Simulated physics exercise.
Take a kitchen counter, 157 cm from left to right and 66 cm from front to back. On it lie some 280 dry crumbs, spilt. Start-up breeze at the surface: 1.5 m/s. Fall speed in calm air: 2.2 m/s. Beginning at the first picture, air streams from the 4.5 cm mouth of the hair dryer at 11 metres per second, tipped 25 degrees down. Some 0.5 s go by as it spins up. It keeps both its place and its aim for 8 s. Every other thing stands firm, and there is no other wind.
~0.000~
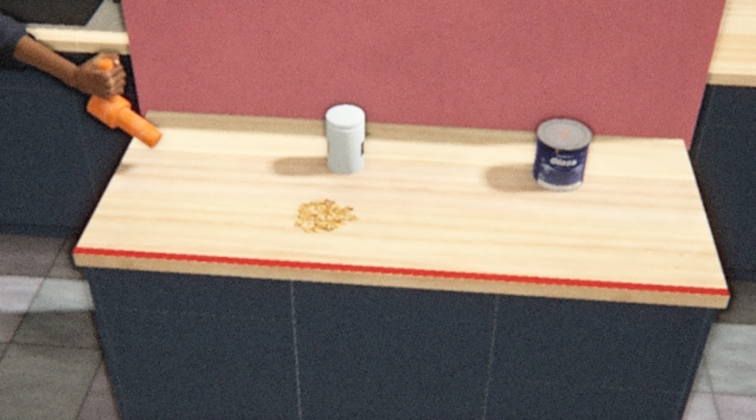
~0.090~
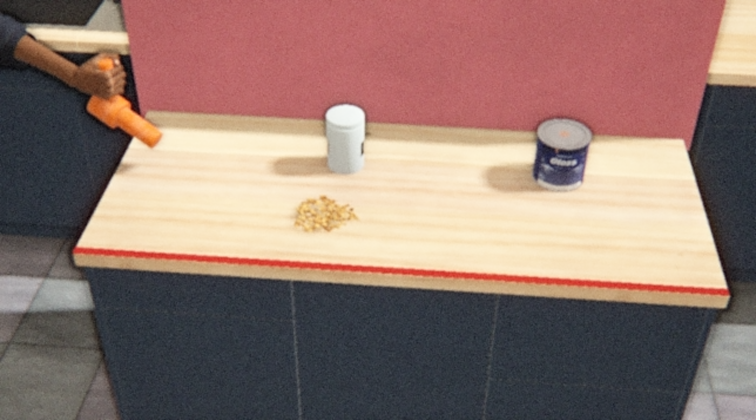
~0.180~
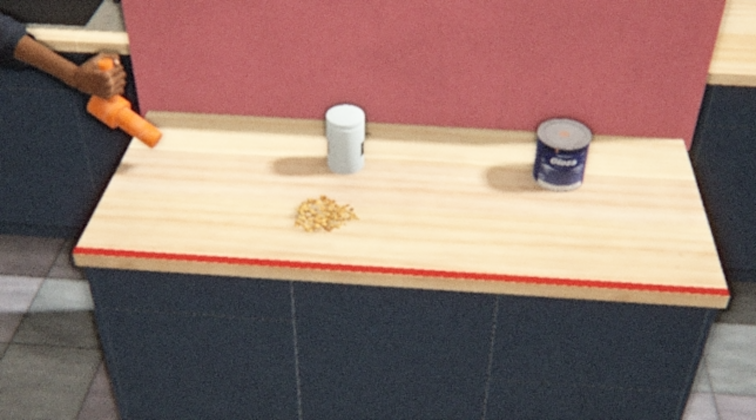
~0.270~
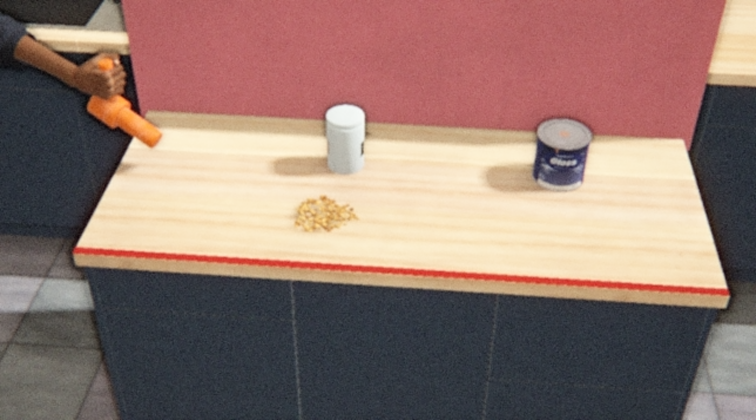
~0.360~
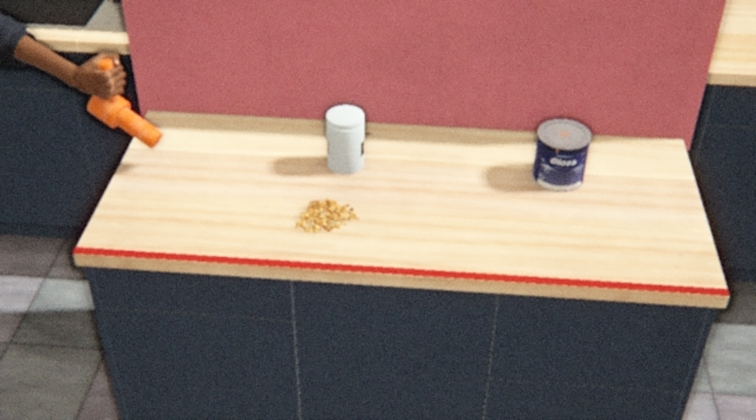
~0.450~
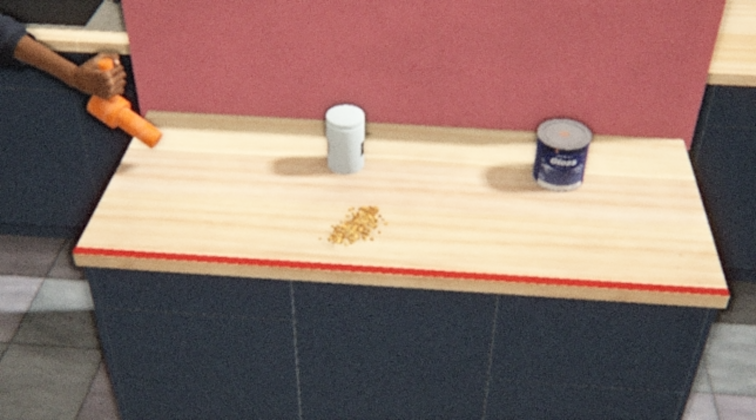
Dry crumbs lie still on the counter, then slide right and toward the red edge.
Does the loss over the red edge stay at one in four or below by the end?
No - short version: The quarter limit is exceeded at that edge.
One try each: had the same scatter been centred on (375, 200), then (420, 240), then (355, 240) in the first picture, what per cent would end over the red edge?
First try near 10 %, second near 80 %, third near 100 %.
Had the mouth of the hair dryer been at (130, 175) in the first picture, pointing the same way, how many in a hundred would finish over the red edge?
The share would be near 5 %.
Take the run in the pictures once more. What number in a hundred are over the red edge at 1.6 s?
Roughly 80 per cent.
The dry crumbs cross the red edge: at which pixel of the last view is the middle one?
Midpoint of crossings, approx. (502, 282).
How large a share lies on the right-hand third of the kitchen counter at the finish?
It comes out near 0 in a hundred.
After 1.6 s the count stands so, 82 % are over the red edge.
After 2.6 s the count stands so, 82 % are over the red edge.
After 4.4 s the count stands so, 82 % are over the red edge.
After 8.0 s, at the end, 82 % are over the red edge.
